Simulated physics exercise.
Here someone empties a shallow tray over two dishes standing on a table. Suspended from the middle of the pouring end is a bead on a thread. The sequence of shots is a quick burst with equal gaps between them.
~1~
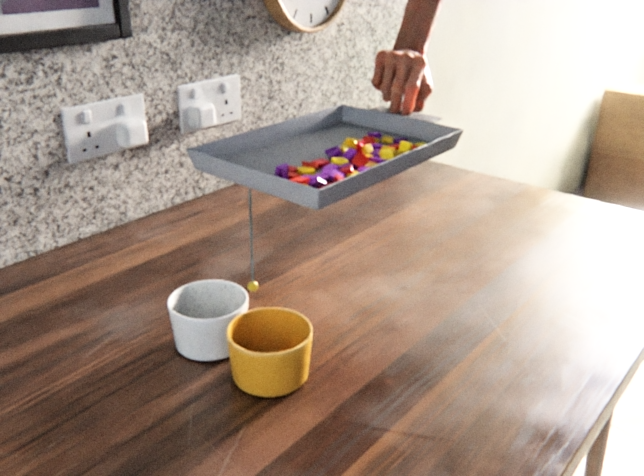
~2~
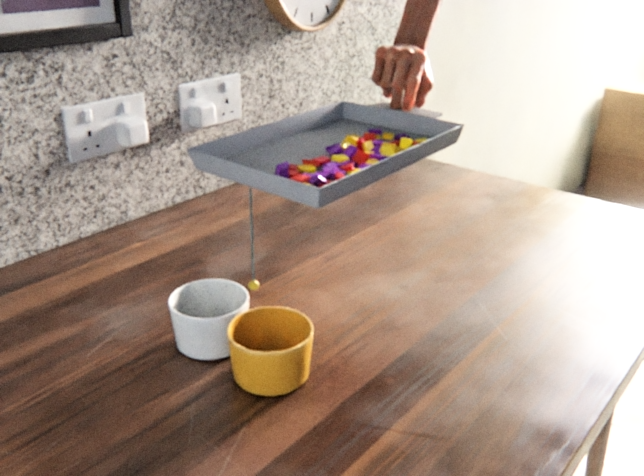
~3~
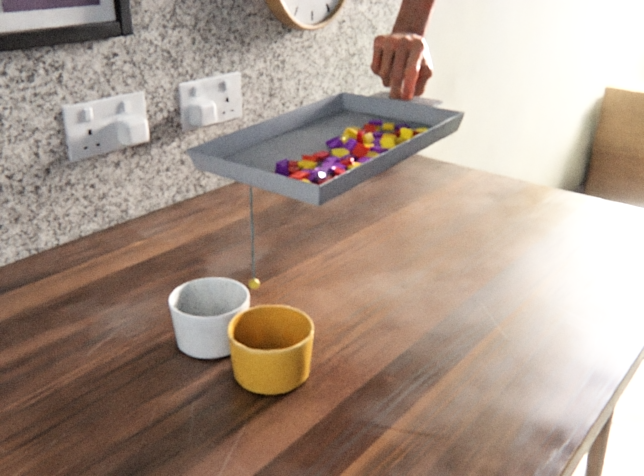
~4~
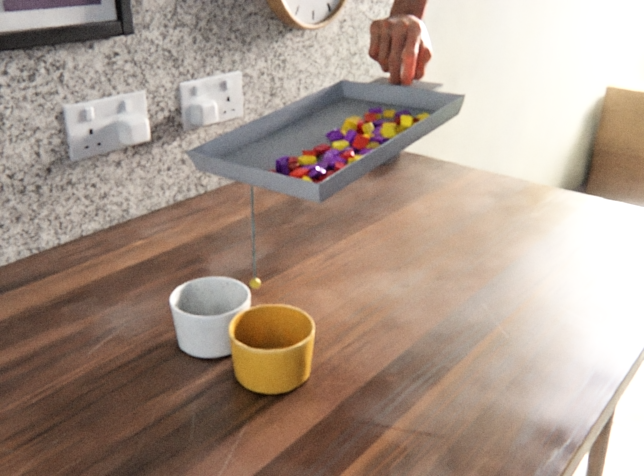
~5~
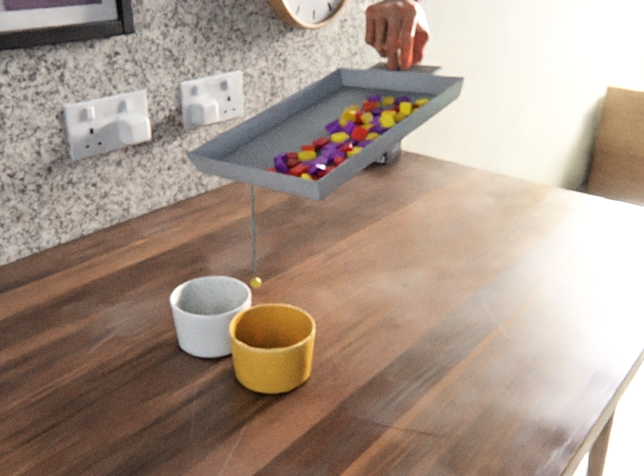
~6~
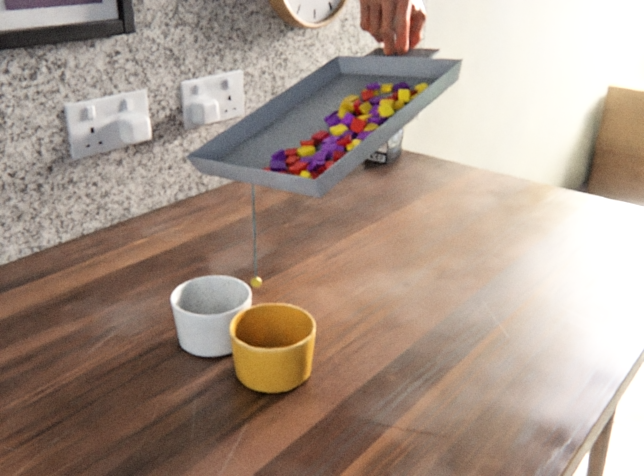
At the start, a hand holds a shallow grey tray of colourful pieces nearly level above a white dish and a yellow dish on a wooden table. The tray then tilts gradually, its near end dipping toward the left corner, while the bead on its thread hangs almost still.
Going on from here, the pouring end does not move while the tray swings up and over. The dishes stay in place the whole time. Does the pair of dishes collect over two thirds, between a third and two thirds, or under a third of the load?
The pair collects between a third and two thirds.
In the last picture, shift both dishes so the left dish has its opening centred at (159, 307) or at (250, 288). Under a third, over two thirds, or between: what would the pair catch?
First place: Below one third. Second place: Less than a third.
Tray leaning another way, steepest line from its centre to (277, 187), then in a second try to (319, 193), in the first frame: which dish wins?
Respectively, the one at right and the one at right.
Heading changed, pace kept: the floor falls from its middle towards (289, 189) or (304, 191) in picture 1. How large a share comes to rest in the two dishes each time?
About 60 and 60 per cent.
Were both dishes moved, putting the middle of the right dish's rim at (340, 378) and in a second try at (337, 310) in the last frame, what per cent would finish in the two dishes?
Trial 1 0%, trial 2 0%.
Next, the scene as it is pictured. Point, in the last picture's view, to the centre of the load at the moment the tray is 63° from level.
The middle of the pieces sits at roughly (239, 154).
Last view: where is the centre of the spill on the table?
The middle lies near (123, 338).
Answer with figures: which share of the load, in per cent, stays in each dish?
In the left dish you'd find about 40 % of the load, and in the right dish about 0 %.
Shortly afterwards, tray tipped steeply; the whole lot on the tray.
Next, tray tipped past a quarter turn; the bulk on the tray; a little in the left dish; a little outside both; a little in the air.
Some moments later, tray tipped past a quarter turn; near half in the left dish; near half outside both.
In the end, tray tipped past a quarter turn; none at all in the right dish; near half in the left dish; near half outside both.
